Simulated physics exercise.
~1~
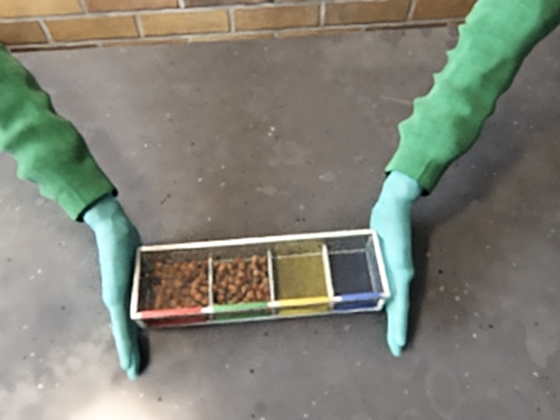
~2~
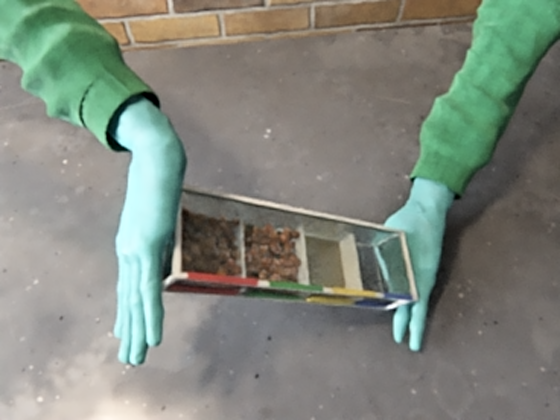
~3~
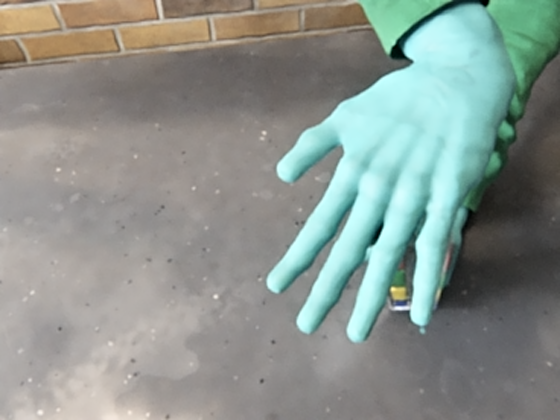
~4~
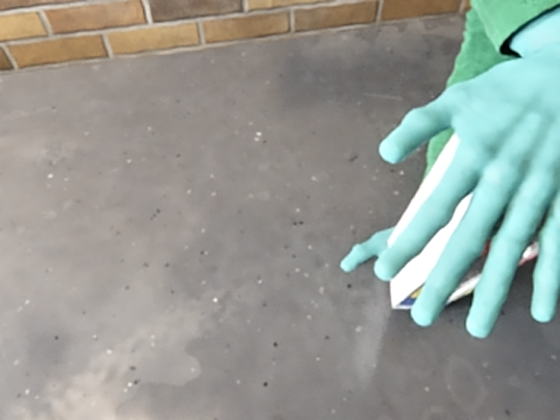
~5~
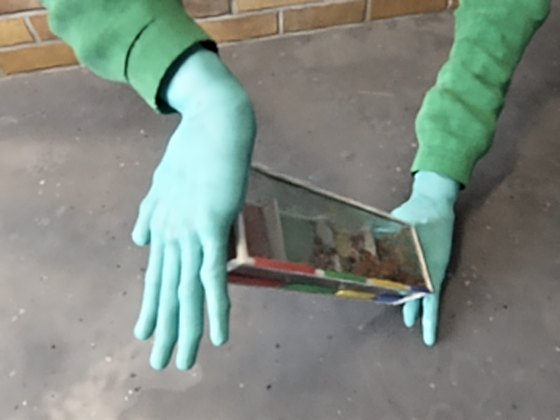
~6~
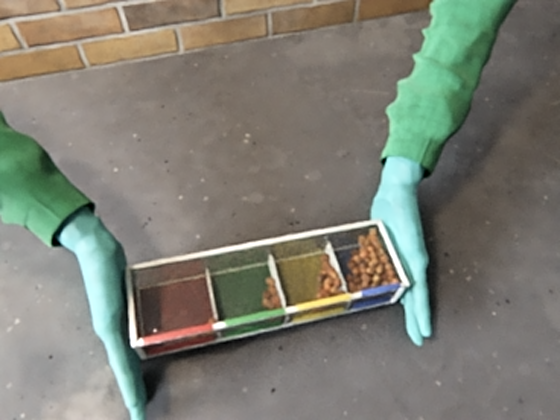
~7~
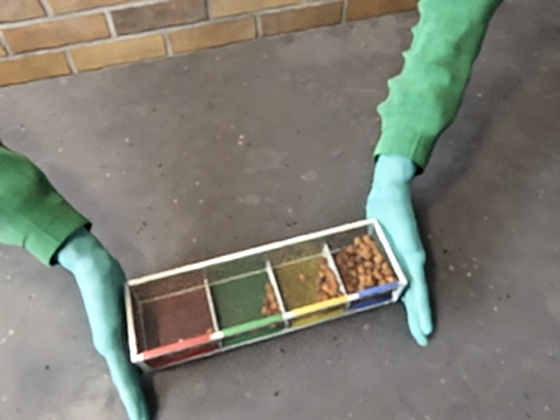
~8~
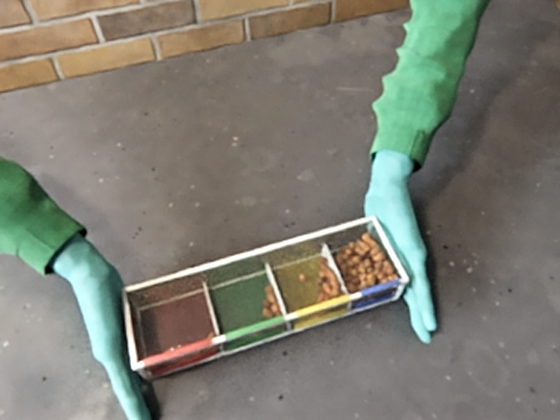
We see gloved hands hold a clear lidded box with red, green, yellow and blue sections, small brown balls mostly at the left. The hands tip it steeply, left end up, then lower it flat, leaving most balls in blue, fewer in yellow and green, and red nearly empty.
